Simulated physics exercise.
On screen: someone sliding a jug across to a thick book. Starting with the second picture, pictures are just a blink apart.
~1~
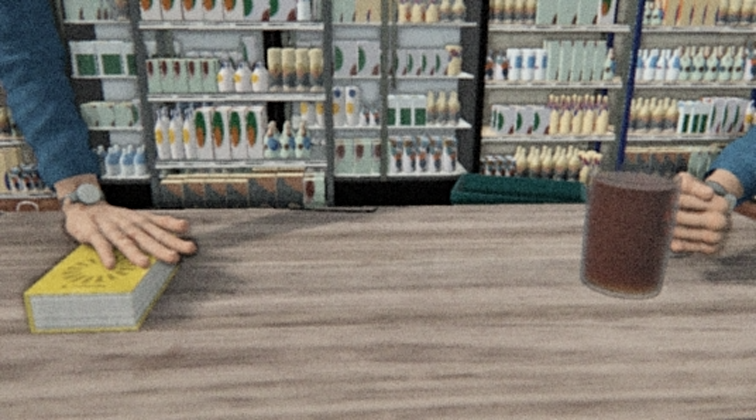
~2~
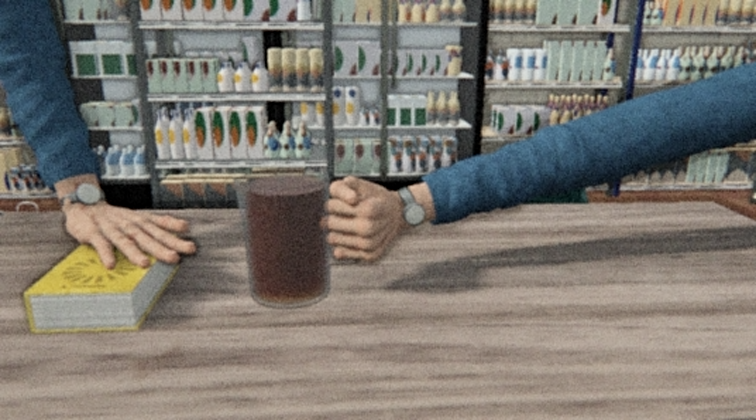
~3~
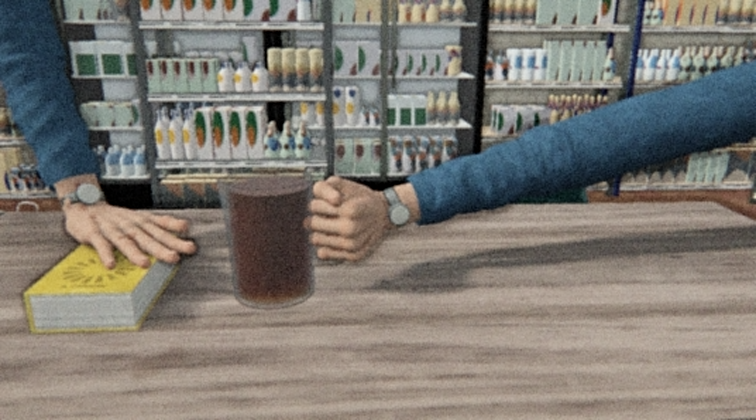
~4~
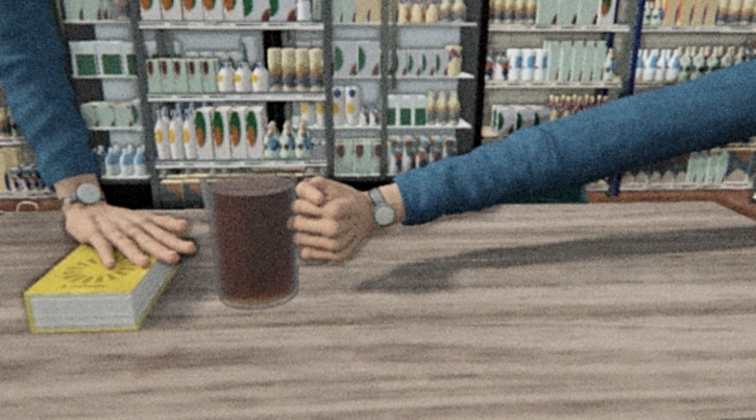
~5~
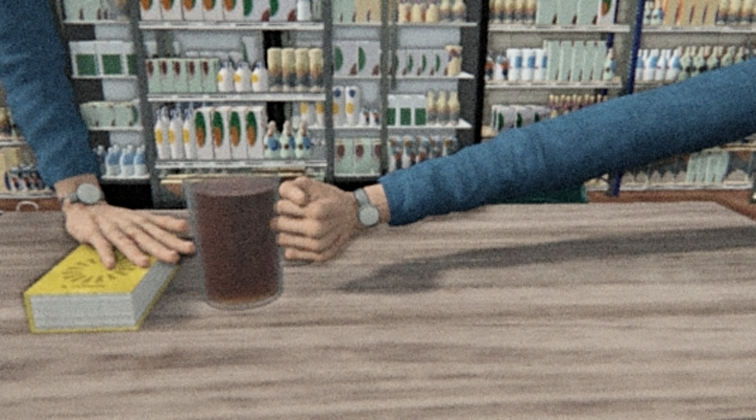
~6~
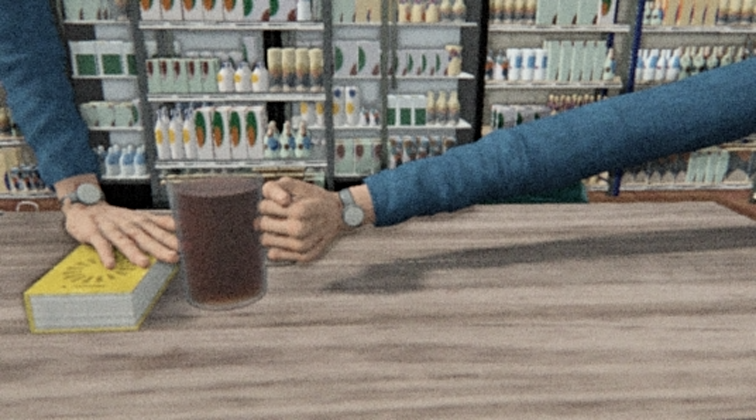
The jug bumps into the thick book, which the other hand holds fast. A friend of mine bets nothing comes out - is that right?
No, some spills.
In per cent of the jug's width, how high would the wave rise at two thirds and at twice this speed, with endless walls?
First 15 %, second 45 %.
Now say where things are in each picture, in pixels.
The first frame shows at rest; jug (628, 228) nearly full; thick book (112, 278).
The second frame shows under way; jug nearly full, surface at (286, 185).
The third frame shows moved on by about 15 px; jug (272, 234) nearly full.
The fourth frame shows moved on by about 15 px; jug nearly full, surface at (252, 186).
The fifth frame shows moved on by about 15 px; jug (239, 235) nearly full.
The sixth frame shows moved on by about 15 px; jug nearly full, surface at (219, 186); thick book (112, 278).
Soon after, the jug meets the thick book.
Later, the iced tea surges up the wall; some has gone over its rim.
In the end, the jug stands at the thick book; some has gone over its rim.
